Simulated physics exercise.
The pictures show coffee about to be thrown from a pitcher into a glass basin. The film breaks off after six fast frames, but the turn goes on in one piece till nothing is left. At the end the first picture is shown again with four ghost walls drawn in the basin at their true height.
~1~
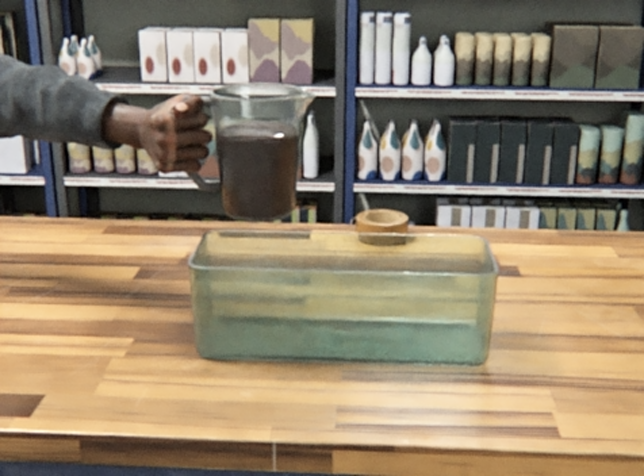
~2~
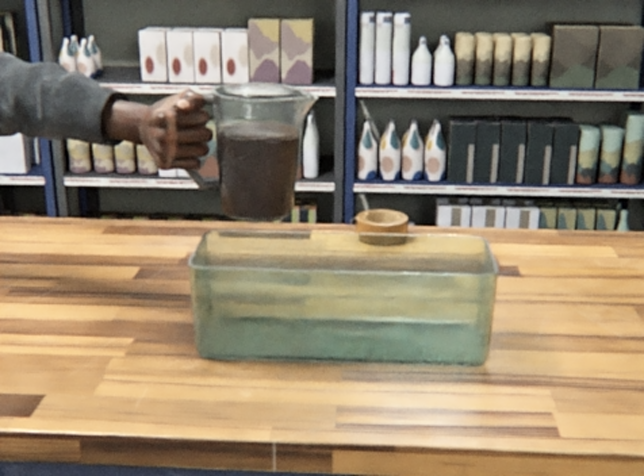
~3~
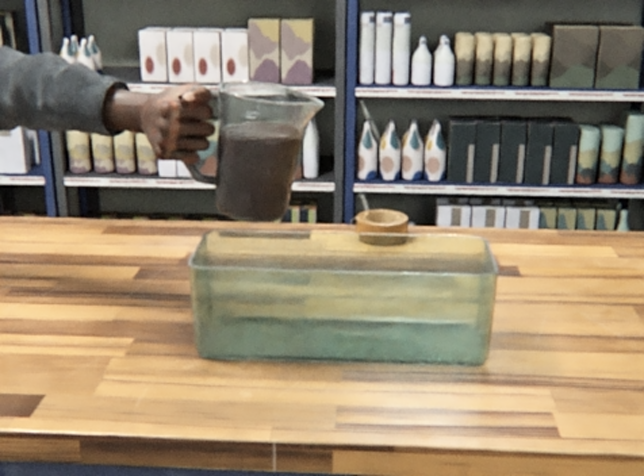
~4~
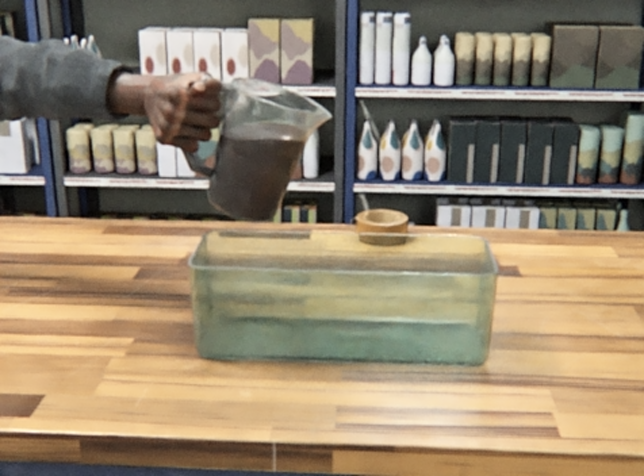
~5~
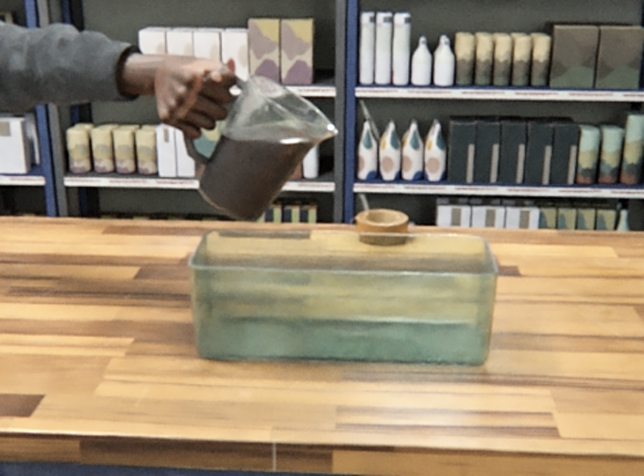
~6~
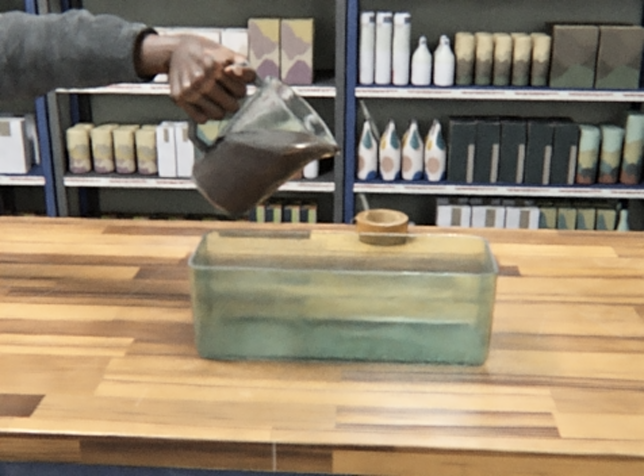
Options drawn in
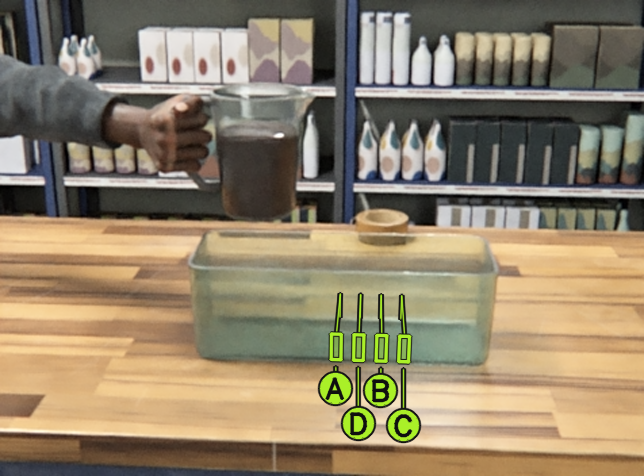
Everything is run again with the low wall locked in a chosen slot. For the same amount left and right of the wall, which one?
Position B does it best.
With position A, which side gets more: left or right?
The right one.
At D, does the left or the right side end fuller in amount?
The right side.
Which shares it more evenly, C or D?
D.
On the marked copy, A at (335, 366); B at (380, 368); C at (403, 369); D at (358, 367).
Choosing A, about 8 % ends left of the wall and 91 % right of it.
Choosing B, about 54 % ends left of the wall and 45 % right of it.
Choosing C, about 94 % ends left of the wall and 4 % right of it.
Choosing D, about 22 % ends left of the wall and 77 % right of it.
